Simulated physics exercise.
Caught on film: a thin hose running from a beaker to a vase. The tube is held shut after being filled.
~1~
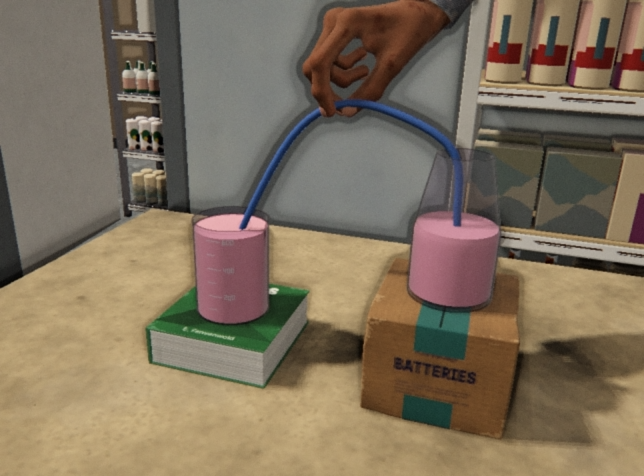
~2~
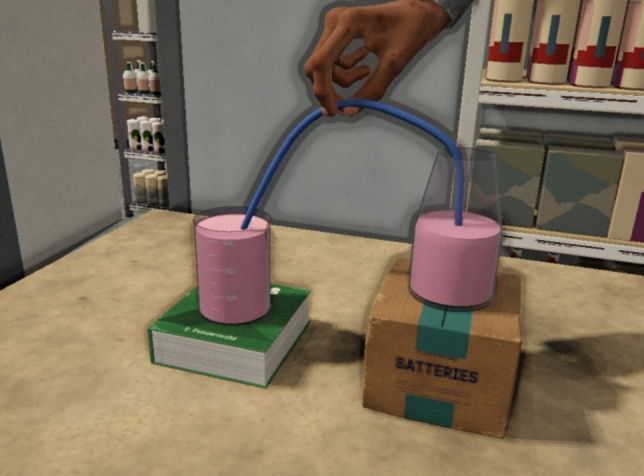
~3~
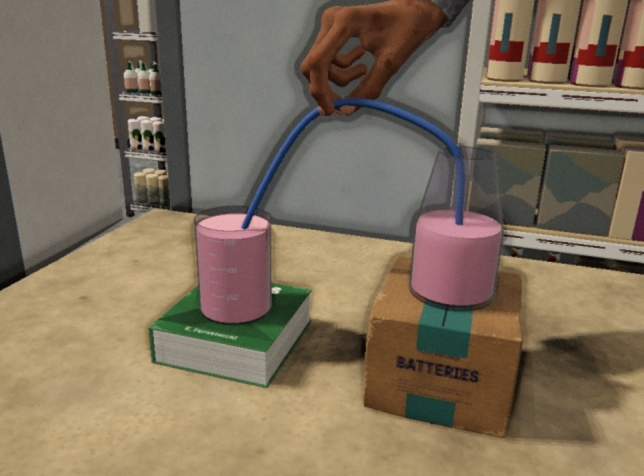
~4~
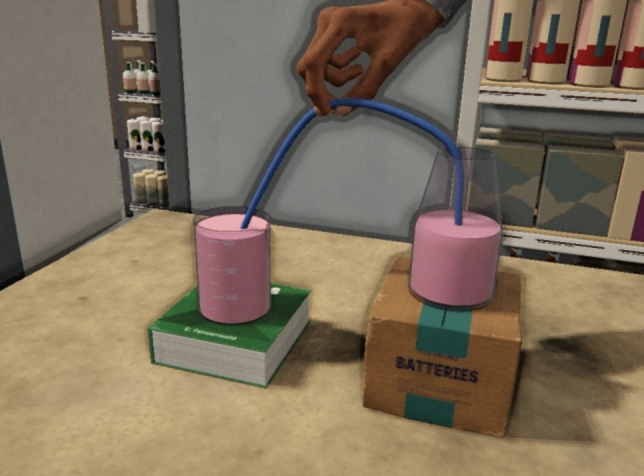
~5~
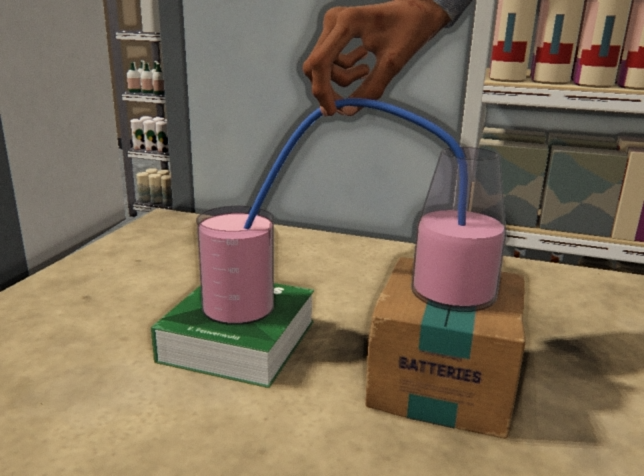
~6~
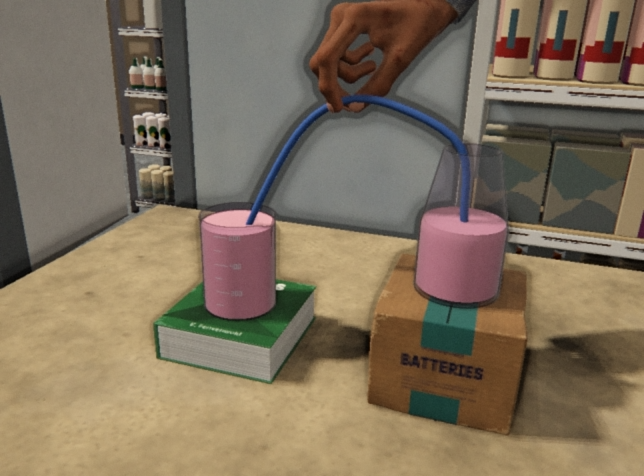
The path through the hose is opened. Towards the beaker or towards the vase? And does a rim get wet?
Flow goes leftward, and the filling side is too small.
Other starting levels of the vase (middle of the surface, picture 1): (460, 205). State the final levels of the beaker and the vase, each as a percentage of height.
Respectively 100 and 30 per cent.
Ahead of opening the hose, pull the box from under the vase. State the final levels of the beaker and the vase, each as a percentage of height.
They end up near 60 and 80 in a hundred of their heights, in that order.
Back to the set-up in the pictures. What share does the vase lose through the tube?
Around 35 percent.
A moment on, the beaker is full to the brim; the vase is about half full.
Further on, the beaker is full to the brim; the vase is about a third full; a puddle lies under the lower one.
When it is over, the beaker is full to the brim; the vase is about a third full; a puddle lies under the lower one; the two surfaces are level.
